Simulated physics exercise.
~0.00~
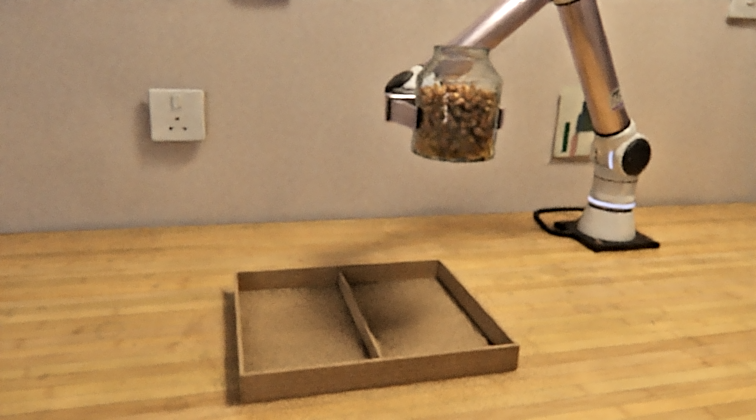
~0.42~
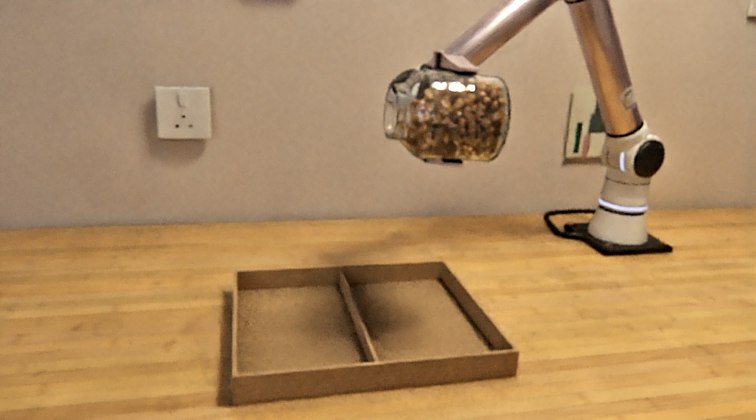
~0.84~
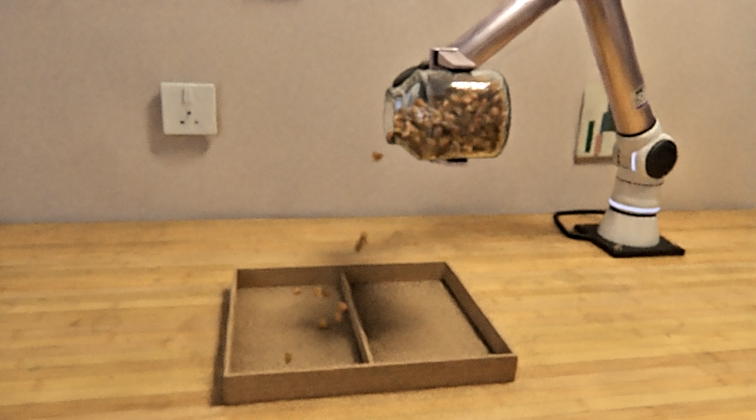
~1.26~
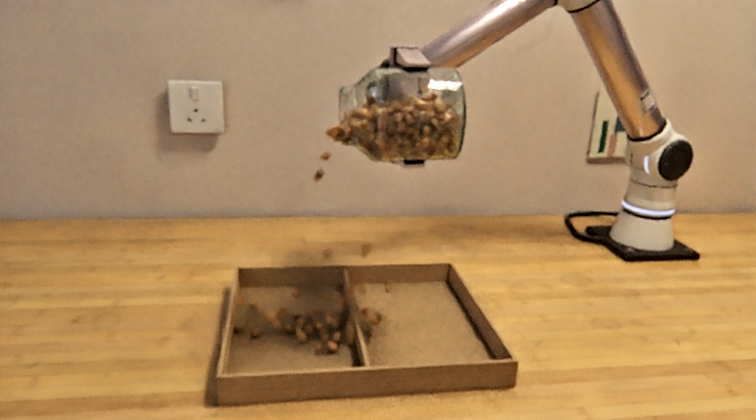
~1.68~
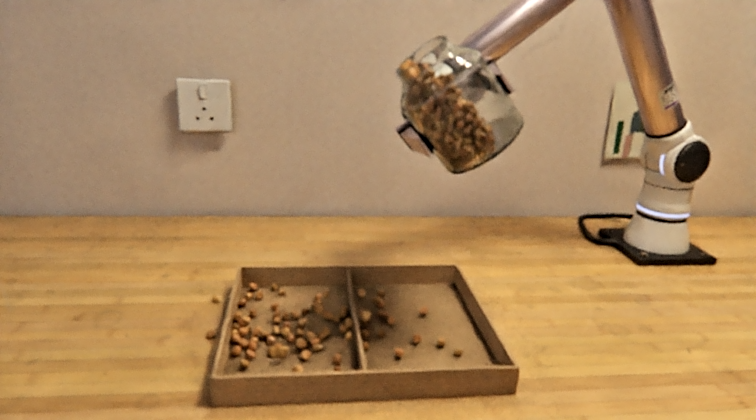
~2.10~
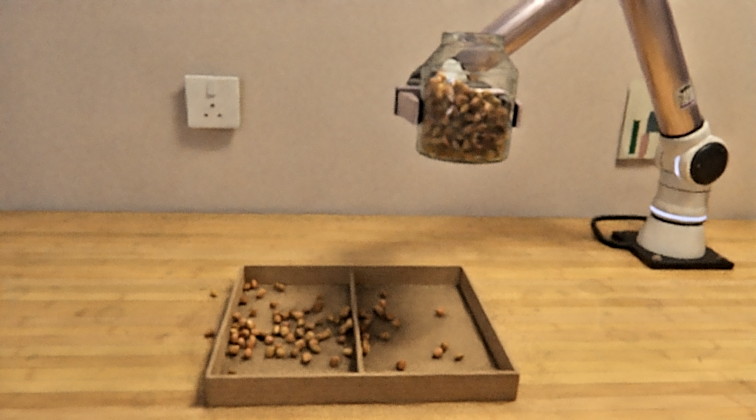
A robot arm tips a glass jar, spills some beans into a divided tray, and rights it.
